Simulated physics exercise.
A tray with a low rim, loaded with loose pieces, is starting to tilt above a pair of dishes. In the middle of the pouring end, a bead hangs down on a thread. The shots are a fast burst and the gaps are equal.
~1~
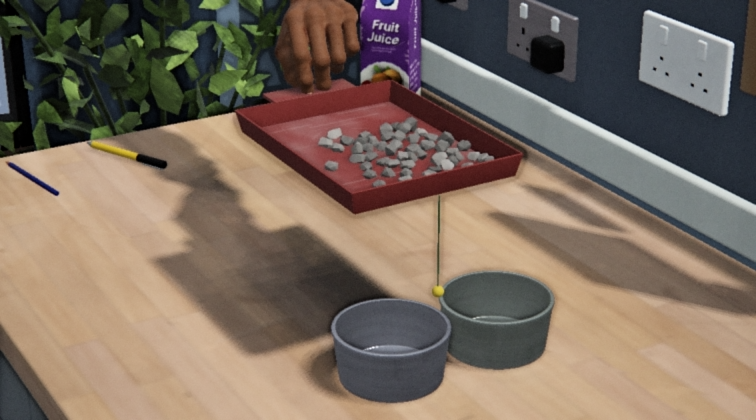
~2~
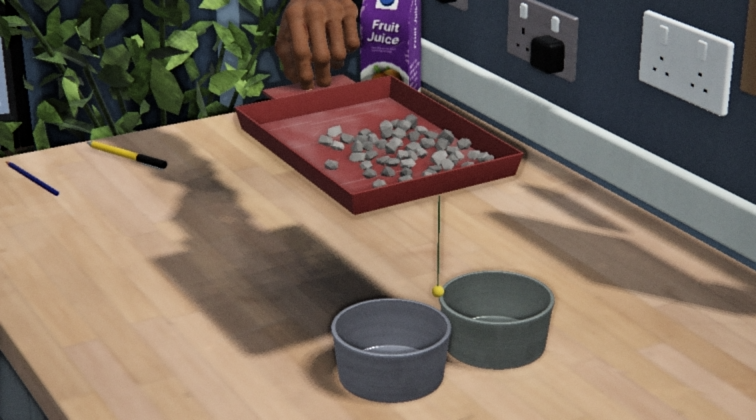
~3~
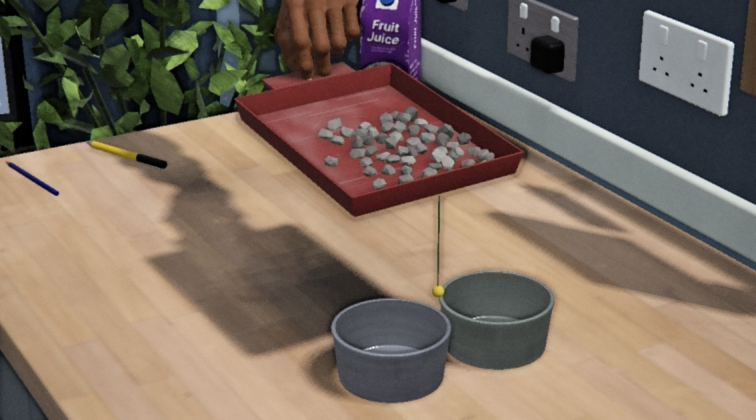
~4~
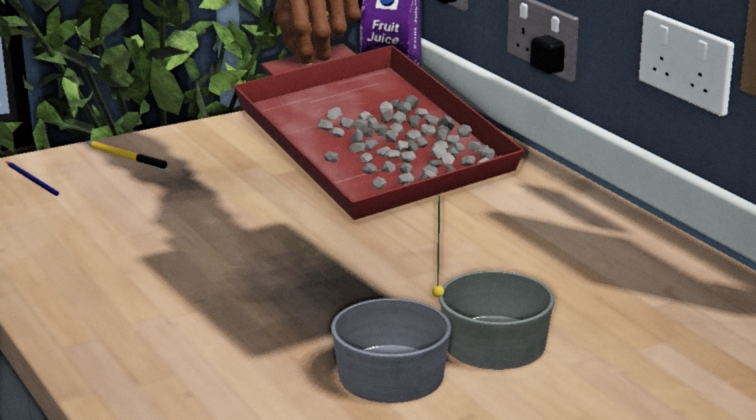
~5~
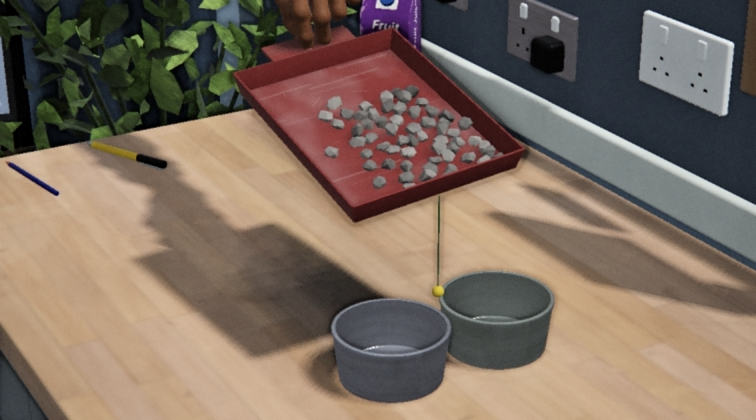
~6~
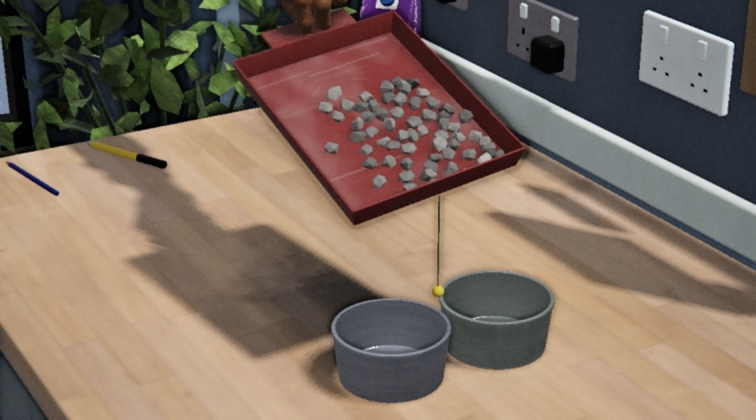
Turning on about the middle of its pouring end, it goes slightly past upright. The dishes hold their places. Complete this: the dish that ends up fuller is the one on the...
Left.
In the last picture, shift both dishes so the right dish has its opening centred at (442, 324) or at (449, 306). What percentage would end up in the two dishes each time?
About 80 per cent, then about 60 per cent.
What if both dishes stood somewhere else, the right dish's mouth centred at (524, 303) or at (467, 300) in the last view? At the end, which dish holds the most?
Try 1 - the dish at left, try 2 - the dish at left.
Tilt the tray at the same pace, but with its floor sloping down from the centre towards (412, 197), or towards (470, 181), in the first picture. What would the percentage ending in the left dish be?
In turn, 50 percent and then 0 percent.
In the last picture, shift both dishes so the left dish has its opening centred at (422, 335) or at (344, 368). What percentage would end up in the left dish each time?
Trial 1: 70 percent; trial 2: 20 percent.
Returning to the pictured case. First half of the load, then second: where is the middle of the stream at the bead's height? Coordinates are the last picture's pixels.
First part (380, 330), rest (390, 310).
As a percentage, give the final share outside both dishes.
Roughly 20 in a hundred.
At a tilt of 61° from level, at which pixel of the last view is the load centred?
Look around (408, 185) in the last picture.
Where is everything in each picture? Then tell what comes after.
Corners of the pouring end near (354, 190) and (516, 153), level; middle of the load near (411, 158), bits of gravel; left dish near (421, 371); right dish near (528, 339); bead on its thread near (438, 292), in the first picture.
Corners of the pouring end near (355, 191) and (516, 152), level; middle of the load near (411, 157), in the second picture.
Corners of the pouring end near (355, 194) and (516, 151), tipped barely, lowest at the left corner; middle of the load near (411, 153), in the third picture.
Corners of the pouring end near (355, 198) and (517, 149), tipped a little, lowest at the left corner; middle of the load near (411, 147), in the fourth picture.
Corners of the pouring end near (355, 202) and (517, 147), tipped a little, lowest at the left corner; middle of the load near (411, 141), in the fifth picture.
Corners of the pouring end near (355, 206) and (518, 146), tipped clearly, lowest at the left corner; middle of the load near (412, 136); left dish near (421, 371); right dish near (528, 339), in the sixth picture.
Shortly afterwards, tray tipped steeply; the whole lot on the tray.
Next, tray tipped right over; near two thirds on the tray; near a quarter in the left dish; a little outside both; a little in the air.
Some moments later, tray tipped past a quarter turn; the bulk in the left dish; near a quarter outside both.
In the end, tray tipped past a quarter turn; the bulk in the left dish; none at all in the right dish; near a quarter outside both.
